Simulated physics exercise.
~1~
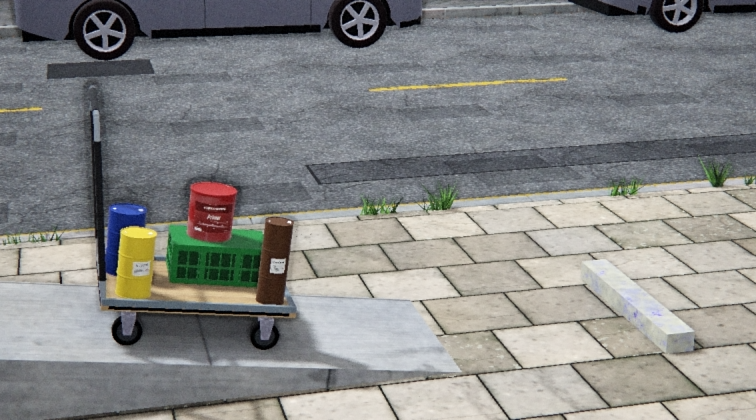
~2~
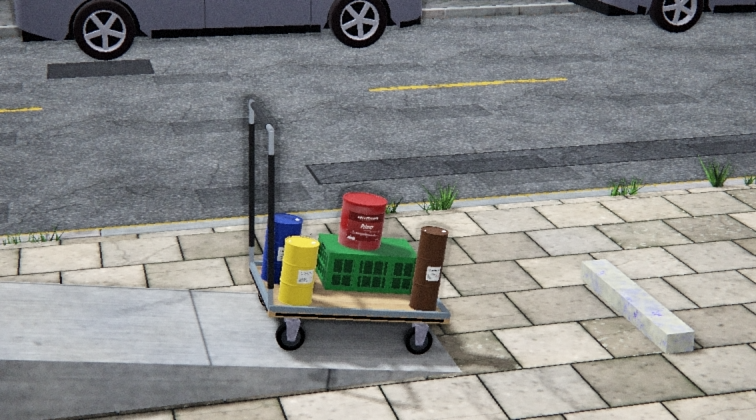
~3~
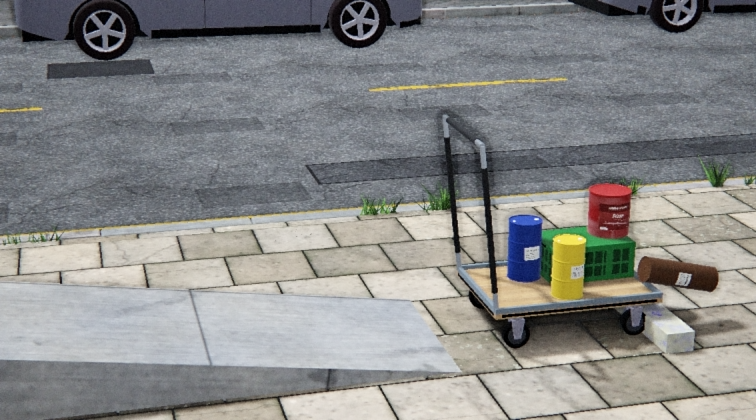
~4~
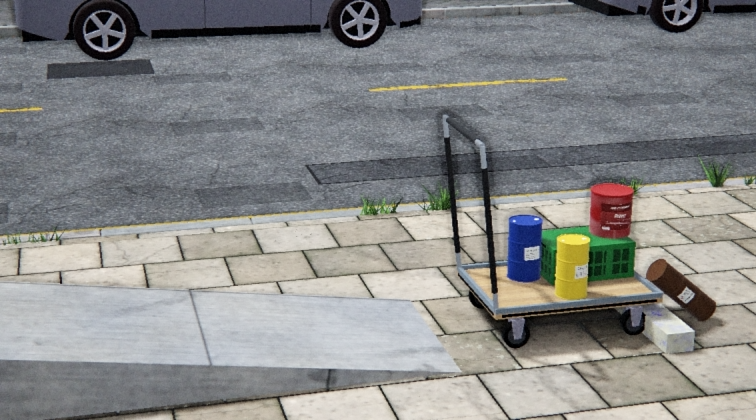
The clip shows a trolley carrying blue, yellow and brown canisters, a red pail and a green crate rolling right down a ramp to a pale kerb, where it stops; the brown canister topples off the front and ends tipped over beyond the deck, while the other items stay aboard.
